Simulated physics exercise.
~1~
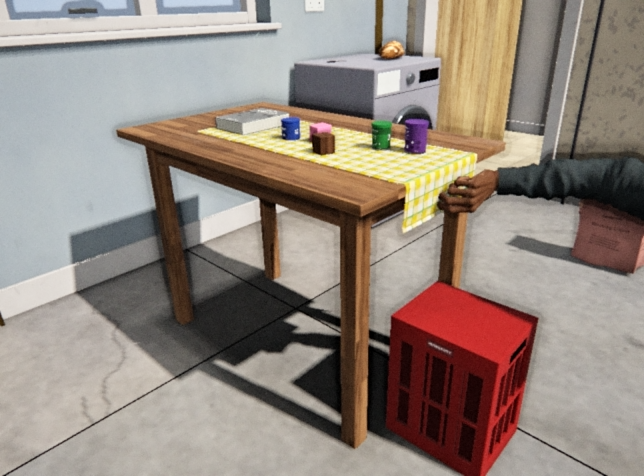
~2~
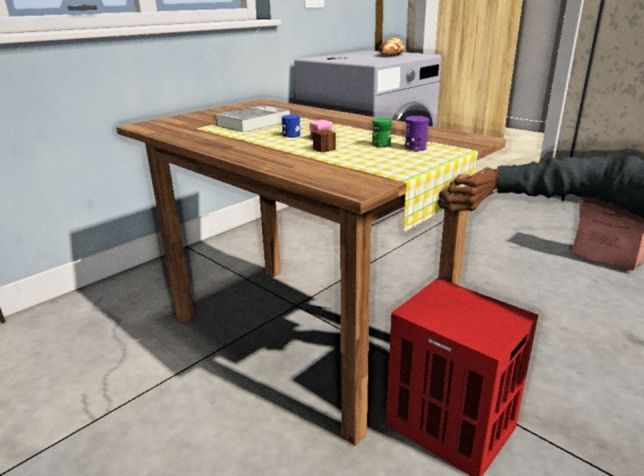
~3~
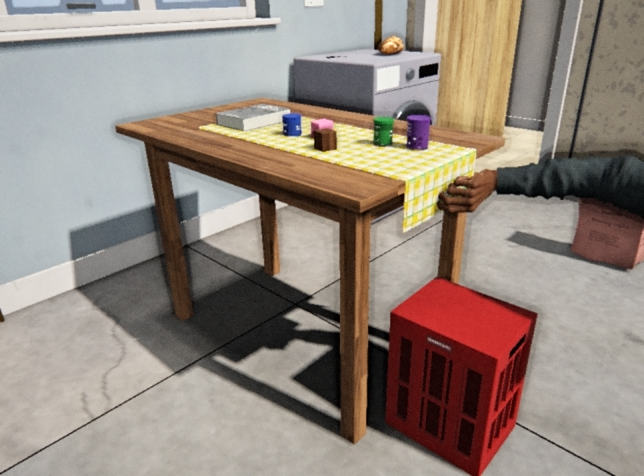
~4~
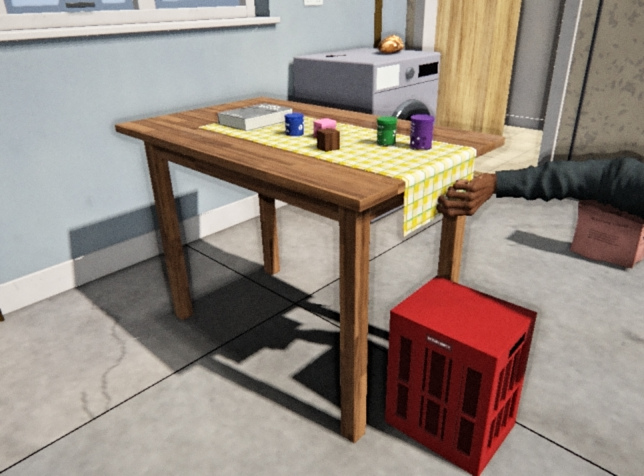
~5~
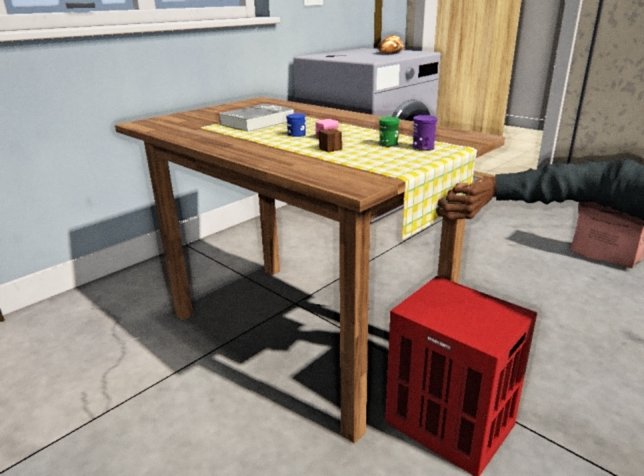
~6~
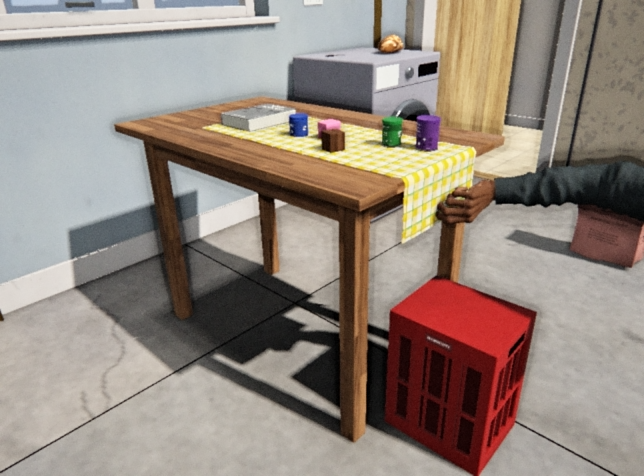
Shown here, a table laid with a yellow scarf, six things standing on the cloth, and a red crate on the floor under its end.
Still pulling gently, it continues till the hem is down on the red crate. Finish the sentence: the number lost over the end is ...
The number lost over the end is two.
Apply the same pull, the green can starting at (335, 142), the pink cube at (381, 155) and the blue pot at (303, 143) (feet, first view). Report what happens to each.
The green can stays put; the pink cube ends up off; the blue pot stays put.
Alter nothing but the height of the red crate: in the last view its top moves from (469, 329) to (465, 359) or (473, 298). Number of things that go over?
Then 3 and 1.
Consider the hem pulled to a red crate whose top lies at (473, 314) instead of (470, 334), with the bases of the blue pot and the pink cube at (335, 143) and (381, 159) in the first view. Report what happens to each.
In the end the blue pot is still on top and the pink cube is no longer on top.
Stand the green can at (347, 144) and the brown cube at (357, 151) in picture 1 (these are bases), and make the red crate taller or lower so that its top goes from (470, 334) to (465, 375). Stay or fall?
Green can: Off. Brown cube: Off.
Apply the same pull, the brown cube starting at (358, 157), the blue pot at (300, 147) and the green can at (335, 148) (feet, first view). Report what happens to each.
Watch the brown cube go down, the blue pot hang on and the green can hang on.
Soon after, hem near (437, 247); all still up.
After that, hem near (435, 281); purple can gone.
And then, hem on the crate; purple can and green can gone.
In the end, hem on the crate; purple can and green can gone. The count of fallen things is two.
